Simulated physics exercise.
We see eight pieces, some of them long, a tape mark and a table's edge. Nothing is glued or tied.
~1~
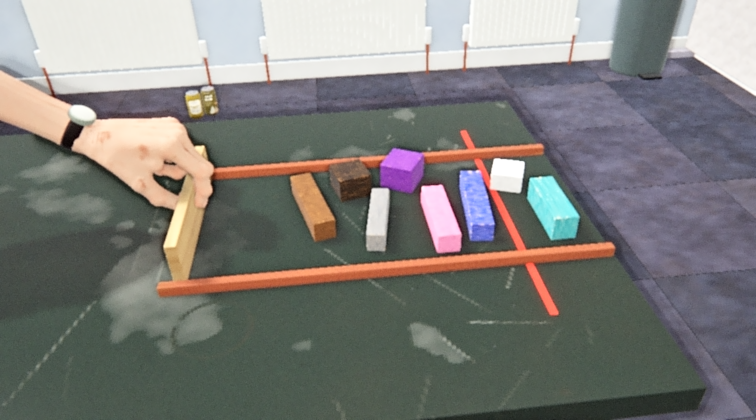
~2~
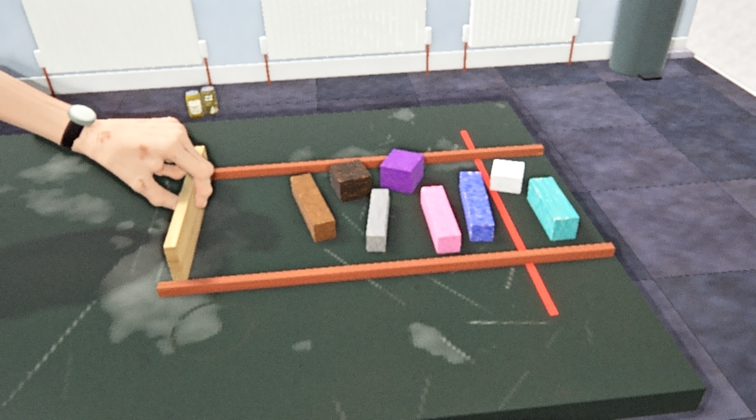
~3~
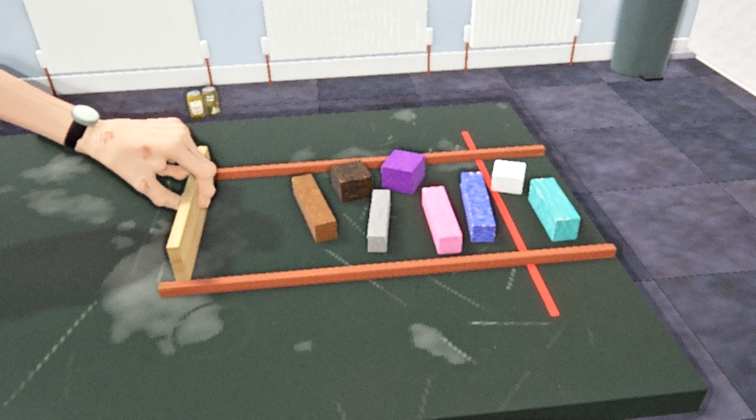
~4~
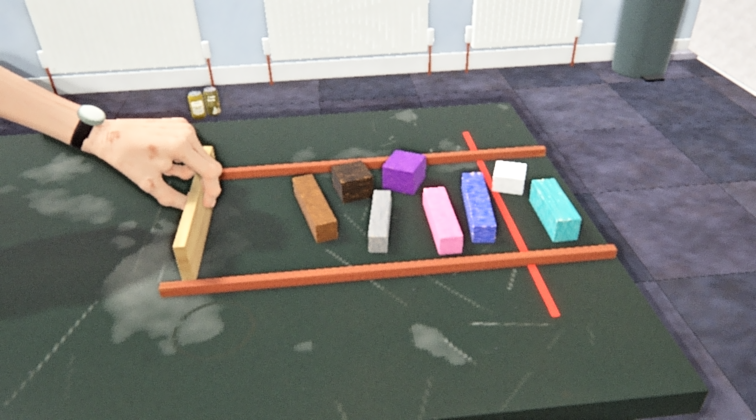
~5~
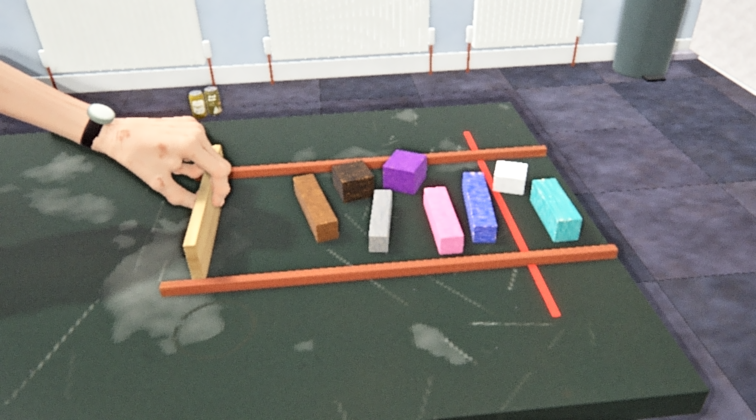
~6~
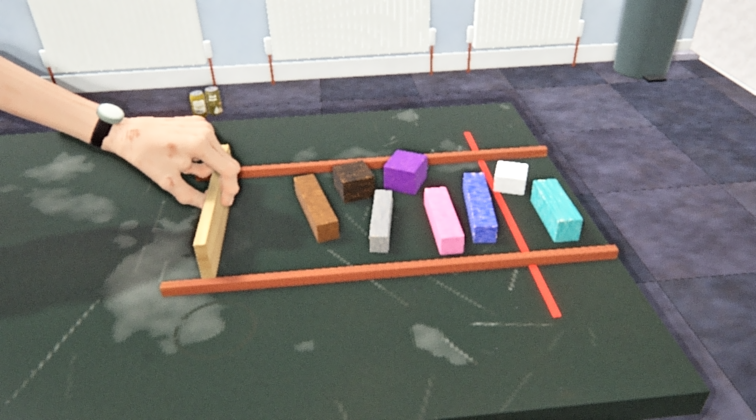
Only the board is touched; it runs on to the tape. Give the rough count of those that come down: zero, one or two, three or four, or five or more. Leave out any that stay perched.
Outcome: The number that fall off is one or two.
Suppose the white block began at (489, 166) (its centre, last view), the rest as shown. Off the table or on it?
It falls.
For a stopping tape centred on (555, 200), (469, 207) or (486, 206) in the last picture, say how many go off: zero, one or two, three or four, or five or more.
Taking them in turn, at least five; not one; just one or two.
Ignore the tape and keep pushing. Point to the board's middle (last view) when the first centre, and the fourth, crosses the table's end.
At (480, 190) for the first, at (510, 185) for the fourth.
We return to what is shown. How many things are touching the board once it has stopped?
That makes 1.
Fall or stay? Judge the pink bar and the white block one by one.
The pink bar stays on; the white block goes over.
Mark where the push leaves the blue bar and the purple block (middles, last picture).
Near (575, 199) and (550, 156).
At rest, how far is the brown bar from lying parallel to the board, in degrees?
Near 0 degrees.
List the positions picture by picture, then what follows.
Turquoise bar (552, 207); white block (507, 176); blue bar (476, 204); board (191, 209); tape (499, 202), in the first picture.
White block (507, 176); black block (350, 181), in the second picture.
Blue bar (477, 205); grey bar (380, 220), in the third picture.
Turquoise bar (554, 209); purple block (404, 172), in the fourth picture.
White block (510, 177); pink bar (443, 219), in the fifth picture.
Turquoise bar (555, 209); white block (511, 178); blue bar (479, 206); board (217, 207); tape (502, 204), in the sixth picture.
Early on, none off yet; turquoise bar at rest near (555, 209); white block at rest near (511, 178); blue bar at rest near (479, 206).
A while later, none off yet; turquoise bar moving near (562, 209); white block travelled about its own width near (550, 177); blue bar travelled a little near (534, 202).
Finally, the number that fall off is one or two; lost, white block and turquoise bar.
